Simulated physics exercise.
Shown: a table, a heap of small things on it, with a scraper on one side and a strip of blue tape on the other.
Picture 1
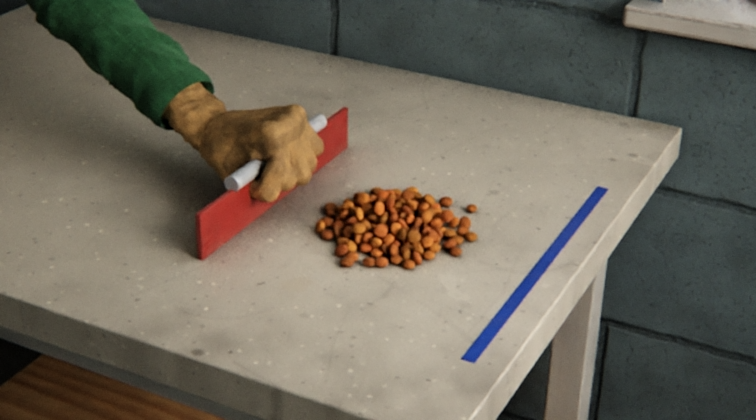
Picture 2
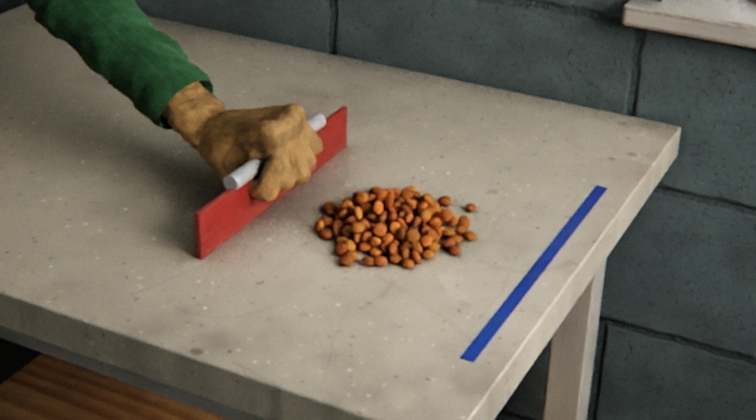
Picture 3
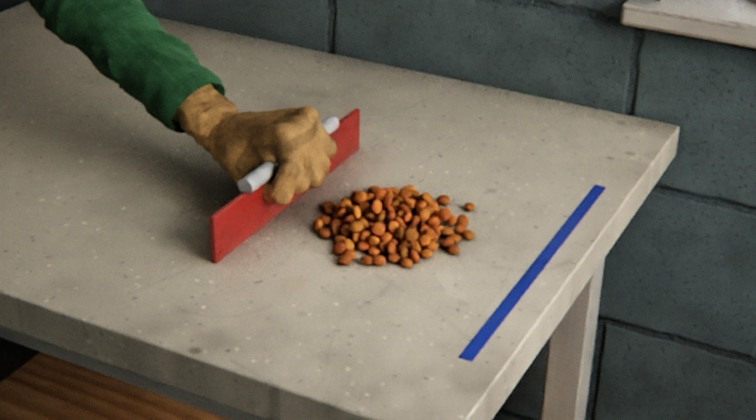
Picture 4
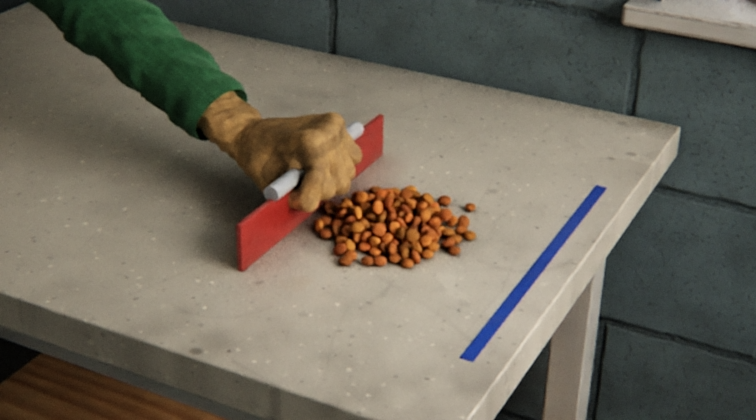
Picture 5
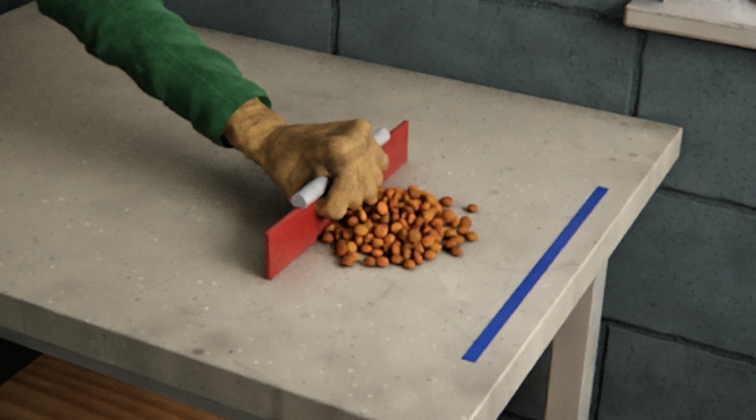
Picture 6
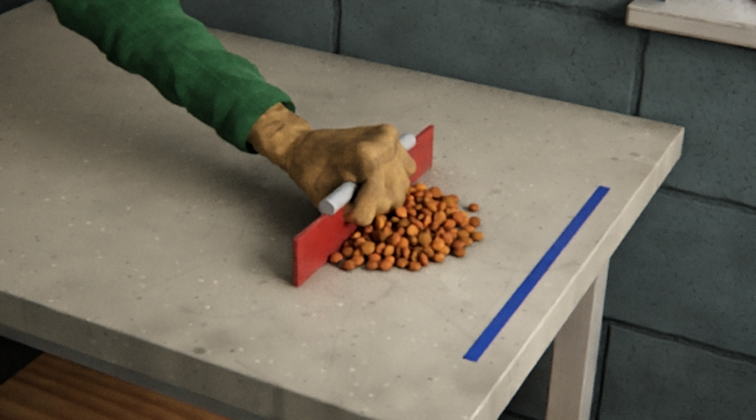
To begin with, a gloved hand in a green sleeve holds a red scraper still on a worktop, left of a heap of small brown pieces, with blue tape to the right. The hand then slides the scraper rightward, meets the heap and pushes its near side slightly along.
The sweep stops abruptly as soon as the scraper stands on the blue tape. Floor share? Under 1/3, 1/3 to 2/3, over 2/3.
Over 2/3.
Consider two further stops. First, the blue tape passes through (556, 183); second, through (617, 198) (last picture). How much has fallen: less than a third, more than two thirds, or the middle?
For the first line it's under a third, and for the second it's over two thirds.
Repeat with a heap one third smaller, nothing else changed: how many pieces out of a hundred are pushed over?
Expected share: Around 70 %.
Soon after the last picture, scraper still moving, near (461, 200); heap all on the table, its front near (553, 264).
A little later, scraper stopped at the blue tape; heap about two thirds over the edge.
Later still, scraper stopped at the blue tape; heap most over the edge.
At rest, scraper stopped at the blue tape; heap most over the edge.
